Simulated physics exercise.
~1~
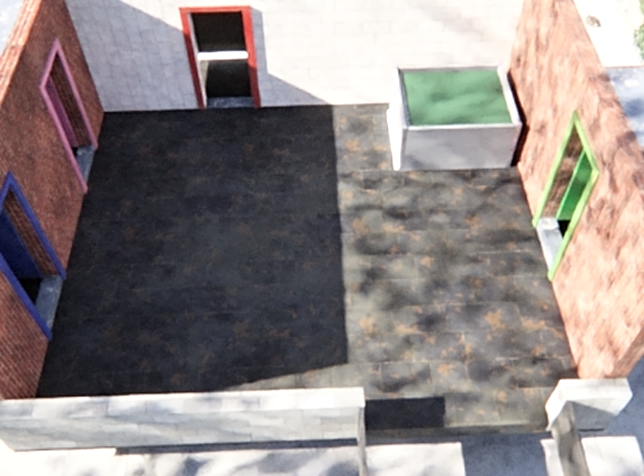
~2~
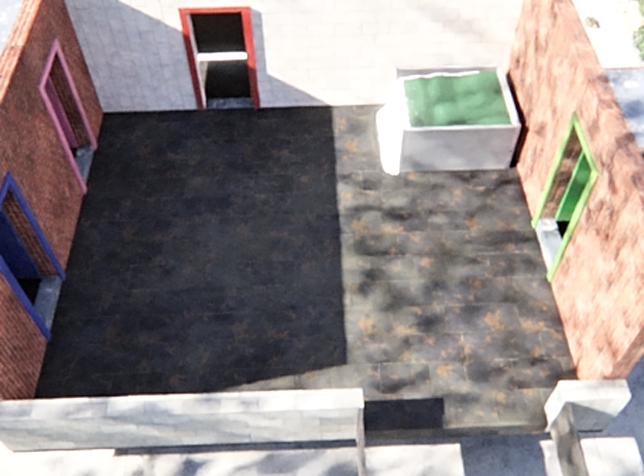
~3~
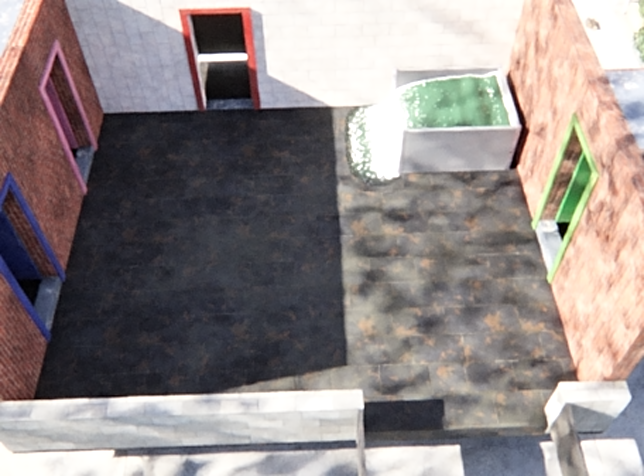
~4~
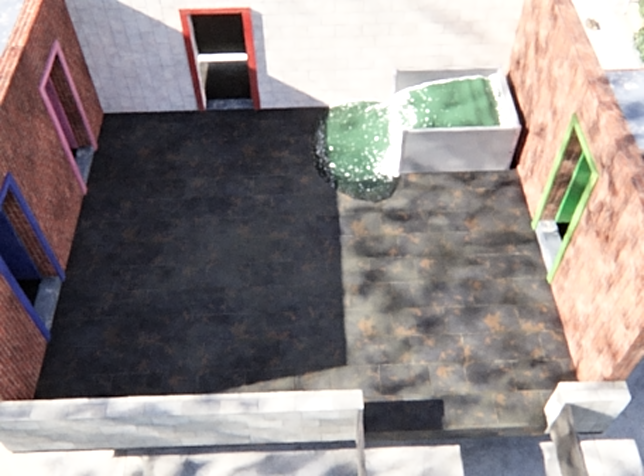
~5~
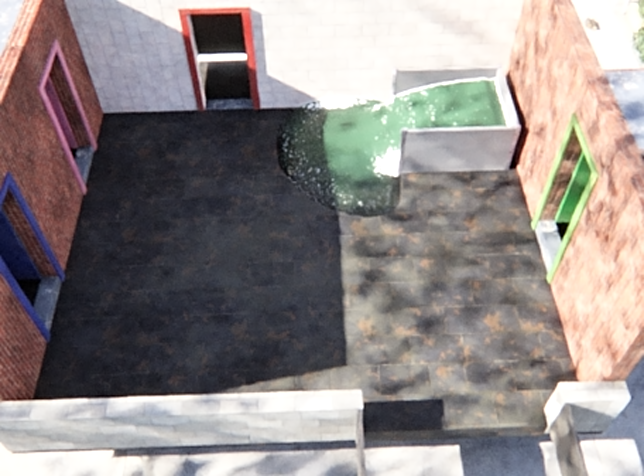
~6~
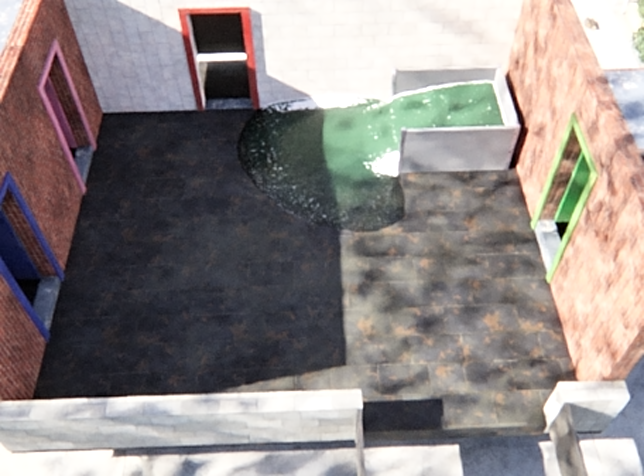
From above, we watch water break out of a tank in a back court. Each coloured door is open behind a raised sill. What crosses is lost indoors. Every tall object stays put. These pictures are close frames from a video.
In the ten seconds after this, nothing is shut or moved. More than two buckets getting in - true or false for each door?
Red door: True; green door: False; pink door: True; blue door: False.
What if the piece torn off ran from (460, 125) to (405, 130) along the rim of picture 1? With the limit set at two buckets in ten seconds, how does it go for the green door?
Green remains below.
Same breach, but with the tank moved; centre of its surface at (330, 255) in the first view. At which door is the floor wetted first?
The one in blue, that's the one.
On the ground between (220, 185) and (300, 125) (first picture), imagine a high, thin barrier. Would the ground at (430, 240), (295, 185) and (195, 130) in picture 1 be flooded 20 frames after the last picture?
Results in order: Bone-dry / swamped / swamped.
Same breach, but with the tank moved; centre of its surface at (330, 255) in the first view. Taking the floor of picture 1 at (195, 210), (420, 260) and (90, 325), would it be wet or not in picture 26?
As listed: Reached, untouched, reached.
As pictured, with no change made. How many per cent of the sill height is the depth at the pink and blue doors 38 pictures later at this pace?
Some 70 percent, then some 40 percent.
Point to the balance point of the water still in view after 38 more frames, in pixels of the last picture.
About (206, 245).
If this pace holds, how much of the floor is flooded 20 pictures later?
I reckon 60 per cent or so.
A moment on, water covers 40 % of the floor; the red door under two buckets in, the green door not reached, the pink door wet at the sill, nothing in, the blue door not reached.
Next, water covers 50 % of the floor; the red door over two buckets in, the green door not reached, the pink door over two buckets in, the blue door not reached.
Then, water covers 60 % of the floor; the red door over two buckets in, the green door not reached, the pink door far over two buckets in, the blue door wet at the sill, nothing in.
Later, water covers 65 % of the floor; the red door over two buckets in, the green door not reached, the pink door far over two buckets in, the blue door wet at the sill, nothing in.
In the end, water covers 100 % of the floor; the red door over two buckets in, the green door wet at the sill, nothing in, the pink door far over two buckets in, the blue door wet at the sill, nothing in.
